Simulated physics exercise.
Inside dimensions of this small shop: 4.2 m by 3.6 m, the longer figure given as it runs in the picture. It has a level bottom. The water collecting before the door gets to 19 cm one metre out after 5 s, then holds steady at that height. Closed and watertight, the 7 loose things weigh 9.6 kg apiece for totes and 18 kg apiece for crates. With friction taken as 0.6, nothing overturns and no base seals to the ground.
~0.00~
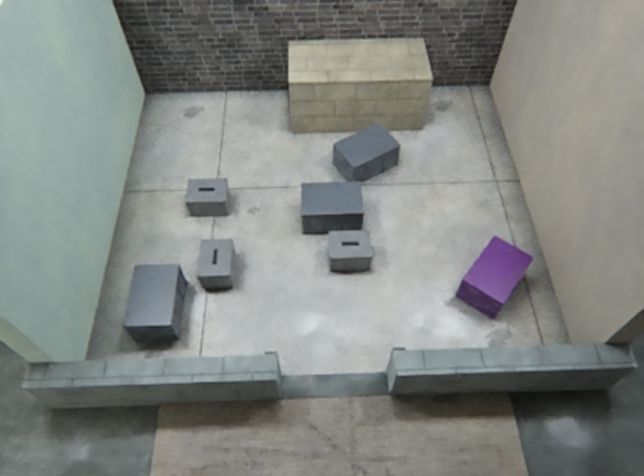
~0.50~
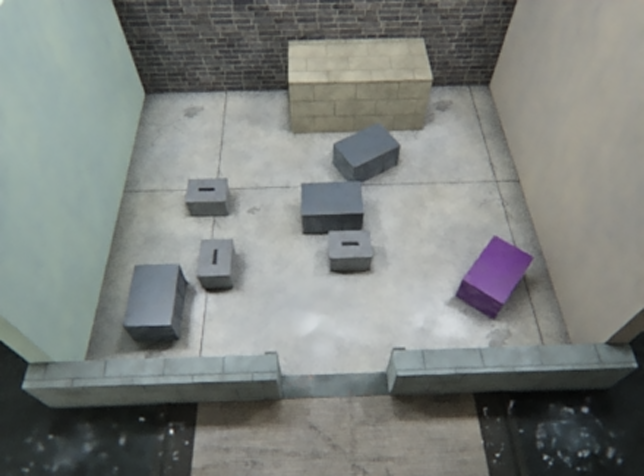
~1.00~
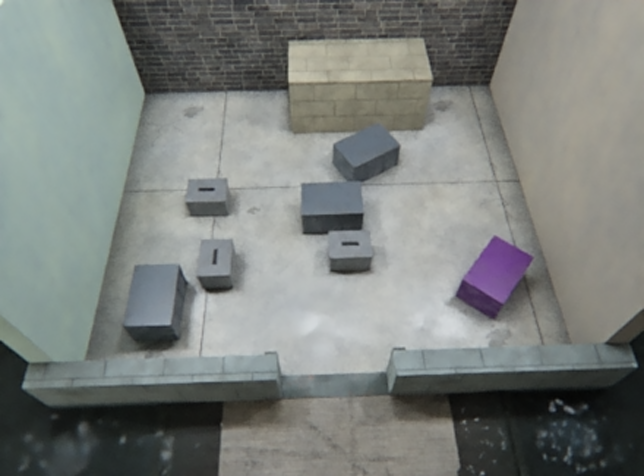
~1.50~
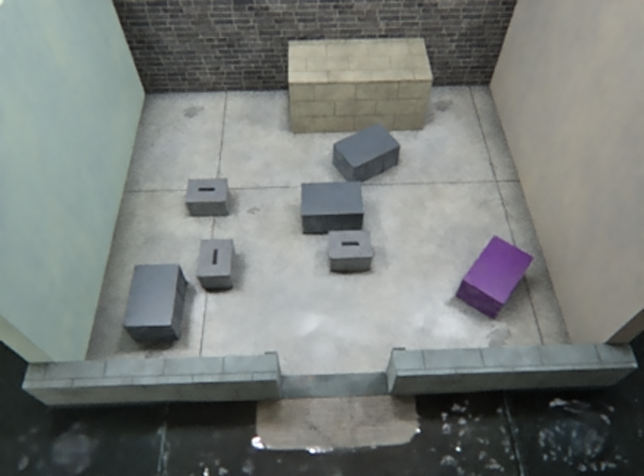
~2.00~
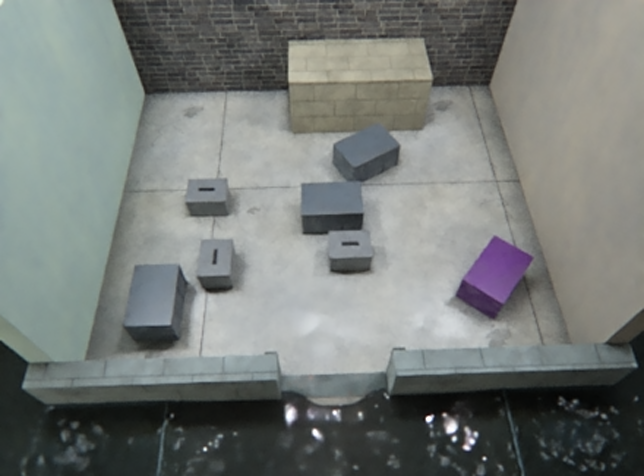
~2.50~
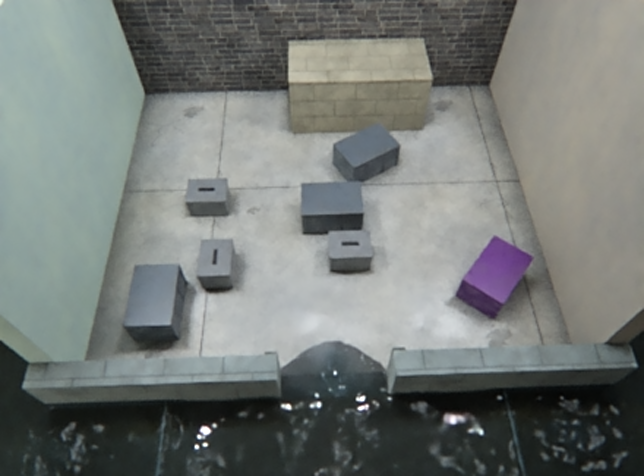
At the start, grey blocks and a purple crate sit on the dry floor of a small walled room. Dark water spreads across the ground outside, covering the pale path up to the doorway, then pushes slightly through the gap, while the blocks and crate stay still.
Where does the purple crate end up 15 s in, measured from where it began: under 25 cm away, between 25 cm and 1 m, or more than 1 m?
It ends up under 25 cm from its start.
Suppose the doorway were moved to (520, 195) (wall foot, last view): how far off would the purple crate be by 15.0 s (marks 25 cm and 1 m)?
The purple crate would stay roughly in place.
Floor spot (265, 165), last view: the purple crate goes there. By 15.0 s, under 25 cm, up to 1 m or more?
By then it winds up well off.
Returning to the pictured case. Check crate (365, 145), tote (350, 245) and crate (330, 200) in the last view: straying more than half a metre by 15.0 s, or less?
Result, in order: Bigger / bigger / bigger.
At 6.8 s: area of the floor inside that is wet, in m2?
I'd estimate close to 10.5 m2.
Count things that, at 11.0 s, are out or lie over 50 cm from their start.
1.
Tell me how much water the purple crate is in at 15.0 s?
I'd put it at about 6 cm.
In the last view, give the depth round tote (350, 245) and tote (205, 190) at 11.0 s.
Roughly 6 and 7 cm.
After 3.5 s the purple crate is near (499, 268), 0.0 m from its start, aground; 0 afloat.
After 6.8 s the purple crate is near (499, 268), 0.0 m from its start, aground; 0 afloat.
After 11.0 s the purple crate is near (499, 268), 0.0 m from its start, aground; 0 afloat.
After 15.0 s the purple crate is near (499, 268), 0.0 m from its start, aground; 5 afloat.
